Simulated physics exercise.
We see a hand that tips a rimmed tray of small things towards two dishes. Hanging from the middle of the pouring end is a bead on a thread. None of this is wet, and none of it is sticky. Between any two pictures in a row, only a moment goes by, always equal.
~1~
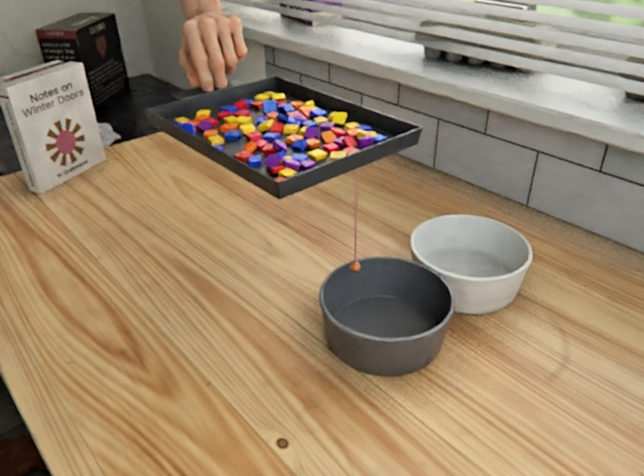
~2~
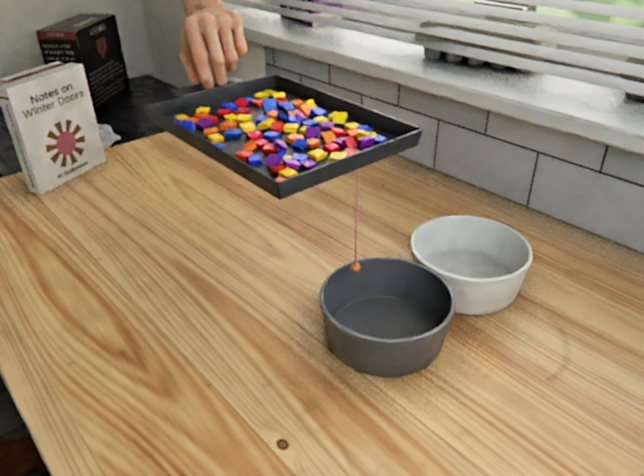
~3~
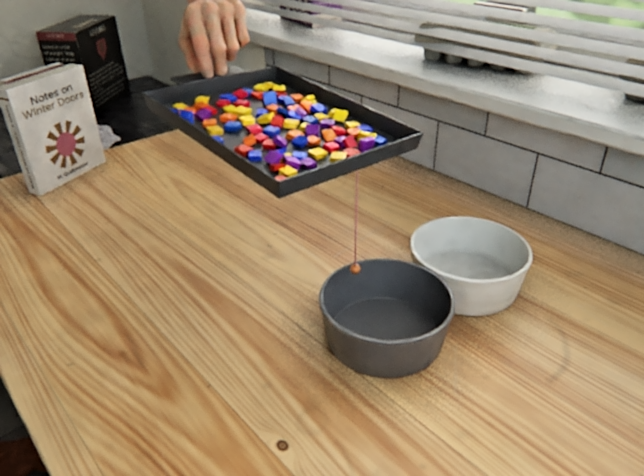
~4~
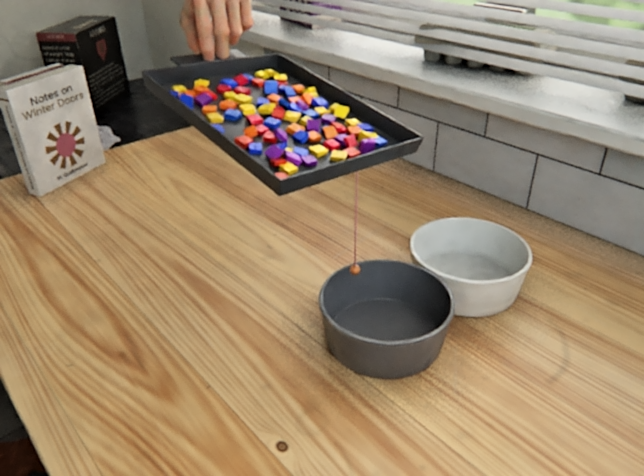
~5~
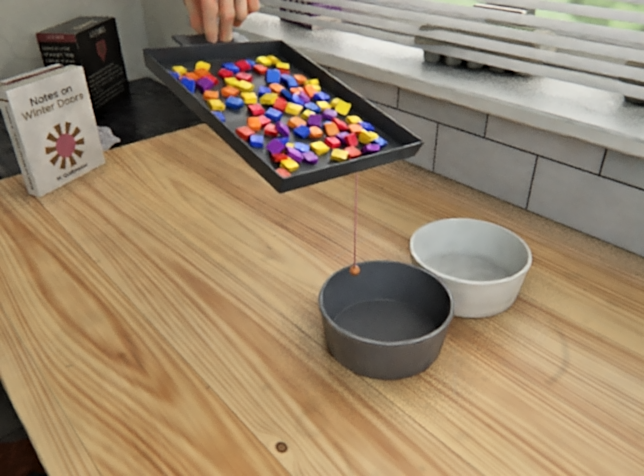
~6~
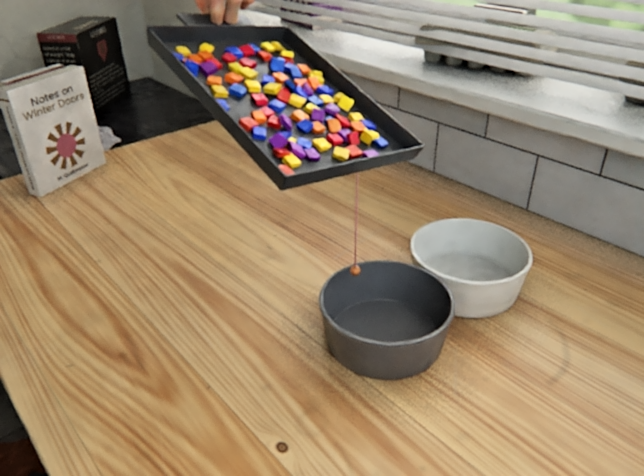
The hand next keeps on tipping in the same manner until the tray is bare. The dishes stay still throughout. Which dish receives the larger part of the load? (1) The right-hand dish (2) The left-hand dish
The answer is 2.
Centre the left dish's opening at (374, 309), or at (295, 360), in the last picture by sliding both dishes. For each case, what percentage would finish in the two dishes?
In order: 90 percent, then 70 percent.
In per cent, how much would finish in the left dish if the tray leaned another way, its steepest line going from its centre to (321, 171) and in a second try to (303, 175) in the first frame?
That comes to 60 per cent the first time and 40 per cent the second.
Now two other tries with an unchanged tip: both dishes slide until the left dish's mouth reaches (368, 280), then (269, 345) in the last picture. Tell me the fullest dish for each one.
In order of the tries: The dish on the left side, then the dish on the right side.
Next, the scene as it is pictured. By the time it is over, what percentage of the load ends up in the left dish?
It comes to about 60 per cent of the load.
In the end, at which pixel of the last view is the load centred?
I'd place the middle at about (409, 313).
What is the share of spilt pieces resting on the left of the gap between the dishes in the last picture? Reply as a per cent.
Left portion: Around 90 %.
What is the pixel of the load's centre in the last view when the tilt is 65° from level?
Somewhere about pixel (365, 110).
Soon, tray tipped steeply; all on the tray.
A while on, tray tipped past a quarter turn; most on the tray; a small part in the left dish; a small part in the right dish; a stray few outside both; a small part in the air.
Towards the end, tray tipped past a quarter turn; about two thirds in the left dish; about a quarter in the right dish; about a quarter outside both.
Finally, tray tipped past a quarter turn; about two thirds in the left dish; about a quarter in the right dish; about a quarter outside both.
